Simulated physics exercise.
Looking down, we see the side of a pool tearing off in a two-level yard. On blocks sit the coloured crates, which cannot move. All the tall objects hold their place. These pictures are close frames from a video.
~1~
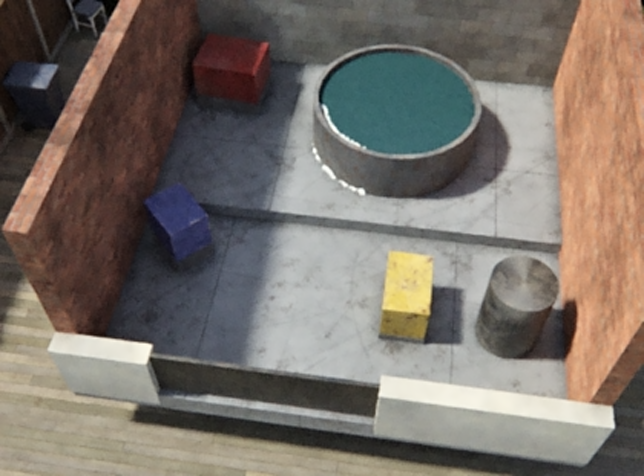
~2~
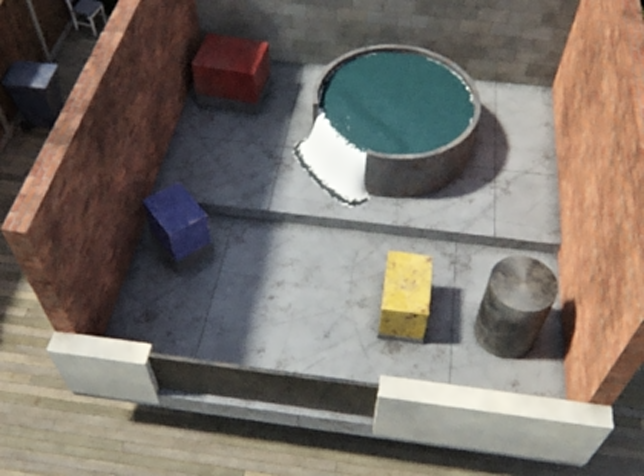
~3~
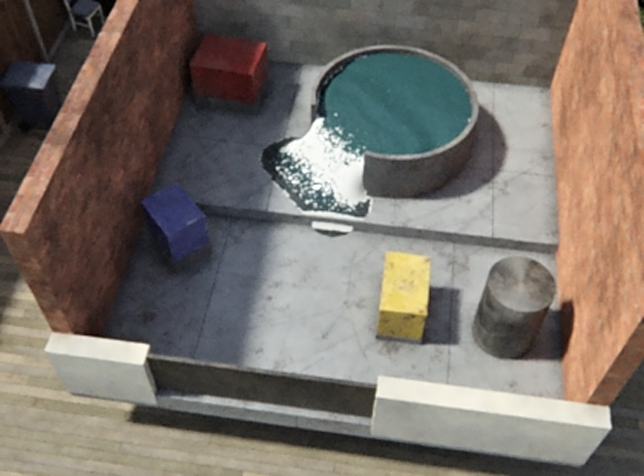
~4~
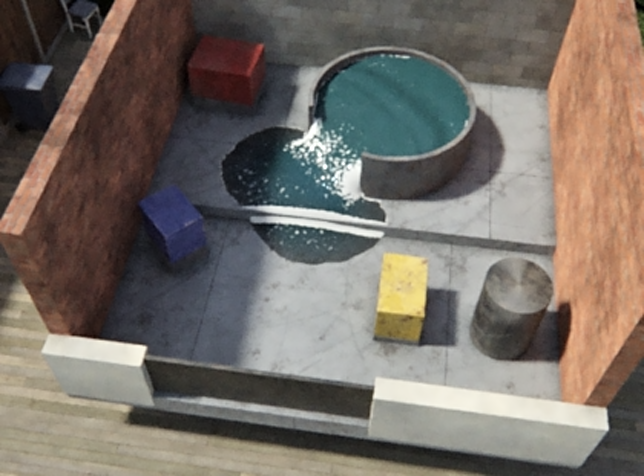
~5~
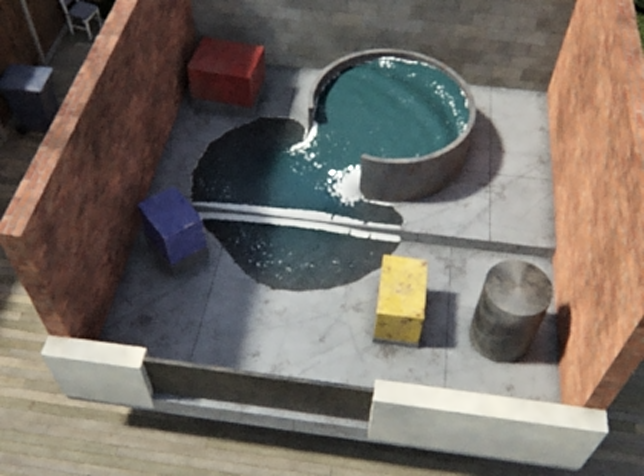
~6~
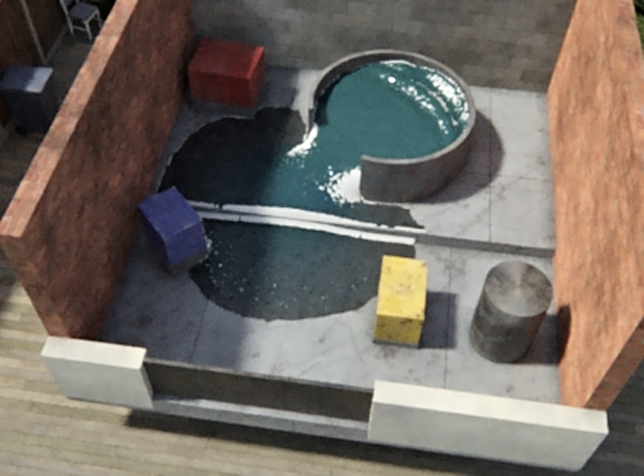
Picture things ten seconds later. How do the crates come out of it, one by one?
One by one: The blue crate comes out wet; the red crate comes out dry; the yellow crate comes out wet.
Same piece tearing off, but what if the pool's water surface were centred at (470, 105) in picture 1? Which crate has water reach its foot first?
First is the yellow-painted one.
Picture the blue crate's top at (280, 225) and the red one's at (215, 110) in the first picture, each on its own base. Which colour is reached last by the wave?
Answer: The crate marked yellow.
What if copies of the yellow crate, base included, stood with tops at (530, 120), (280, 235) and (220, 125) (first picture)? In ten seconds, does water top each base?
Well, the first one stays clear of it, the next one gets caught, and the final one gets caught.
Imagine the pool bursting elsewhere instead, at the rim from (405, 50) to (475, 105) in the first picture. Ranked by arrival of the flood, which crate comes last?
The blue crate comes last.
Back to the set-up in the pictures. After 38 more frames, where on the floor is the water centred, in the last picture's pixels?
Roughly (319, 257).
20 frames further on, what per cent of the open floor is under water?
It works out to about 60 in a hundred.
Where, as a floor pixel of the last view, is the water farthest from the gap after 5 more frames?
I'd say at around (88, 371).
A moment on, water covers 50 % of the floor; the blue crate water round its plinth, the red crate water round its plinth, the yellow crate water round its plinth.
Next, water covers 50 % of the floor; the blue crate water round its plinth, the red crate water round its plinth, the yellow crate water round its plinth.
Then, water covers 60 % of the floor; the blue crate water round its plinth, the red crate water round its plinth, the yellow crate water round its plinth.
Later, water covers 80 % of the floor; the blue crate water round its plinth, the red crate water round its plinth, the yellow crate water round its plinth.
In the end, water covers 85 % of the floor; the blue crate was topped, the red crate stayed above the water, the yellow crate was topped.
